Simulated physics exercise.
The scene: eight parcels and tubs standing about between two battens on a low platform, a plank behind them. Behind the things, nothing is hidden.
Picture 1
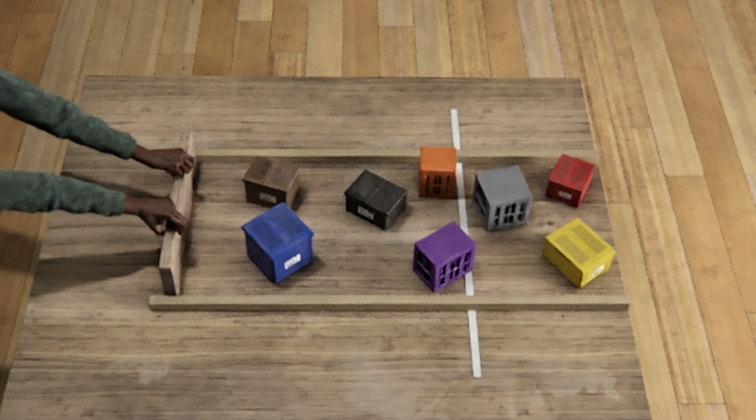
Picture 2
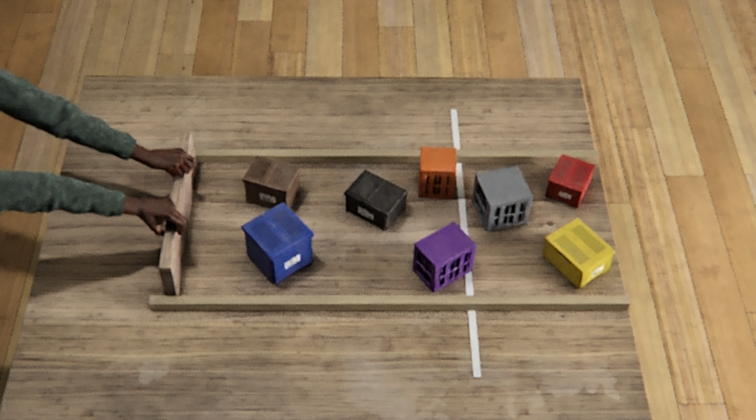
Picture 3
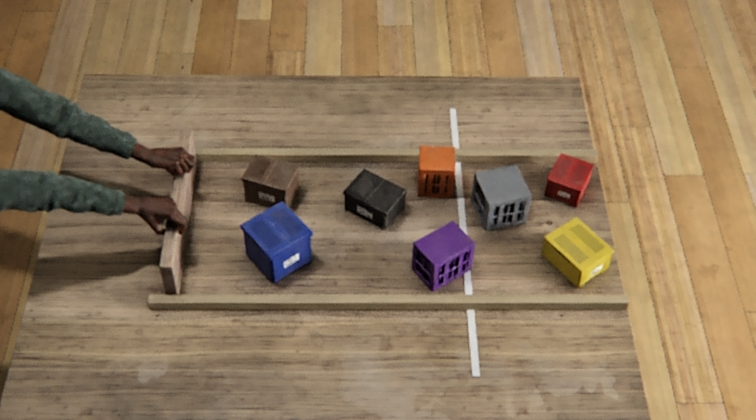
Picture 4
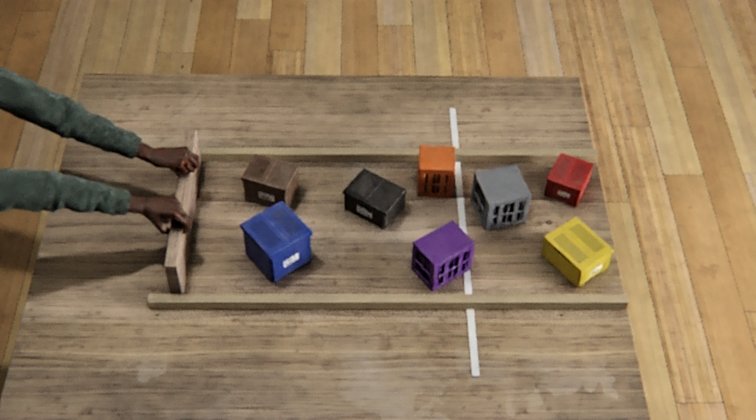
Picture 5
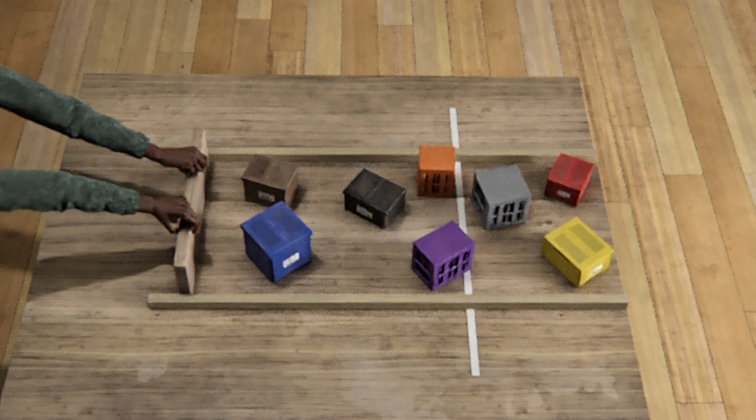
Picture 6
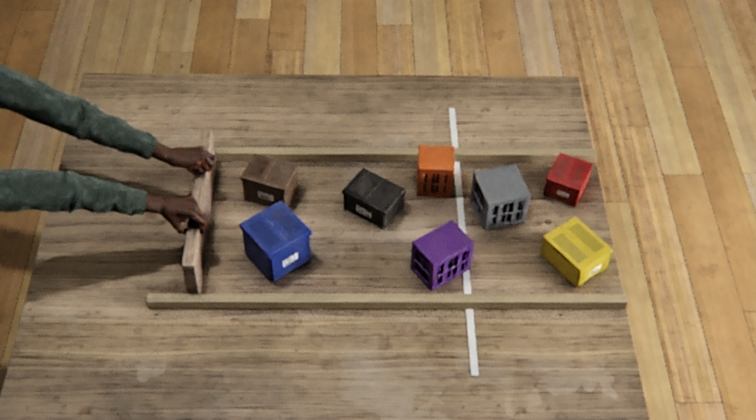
Two hands sliding a wooden plank slightly right between battens on a low platform, toward eight coloured crates and tubs standing still.
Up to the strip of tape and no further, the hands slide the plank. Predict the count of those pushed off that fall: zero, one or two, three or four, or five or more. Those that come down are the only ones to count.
The count is zero.
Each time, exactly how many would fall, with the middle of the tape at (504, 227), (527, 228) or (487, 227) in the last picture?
It would be 1, 2 and 0.
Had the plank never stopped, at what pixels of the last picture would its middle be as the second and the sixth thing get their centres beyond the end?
First: Around (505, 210). Next: Around (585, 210).
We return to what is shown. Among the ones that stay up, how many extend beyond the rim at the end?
The total here is 1.
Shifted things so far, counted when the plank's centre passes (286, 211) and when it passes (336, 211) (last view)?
2 and 3.
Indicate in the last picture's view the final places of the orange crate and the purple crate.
They finish at roughly (524, 167) and (549, 258) respectively.
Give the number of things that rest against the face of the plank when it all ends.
The number is 3.
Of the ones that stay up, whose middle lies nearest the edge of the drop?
That would be the yellow tote.
Early on, none off yet; red tote at rest near (568, 180); yellow tote at rest near (576, 252); grey crate at rest near (500, 197).
Finally, the number that fall off is zero.
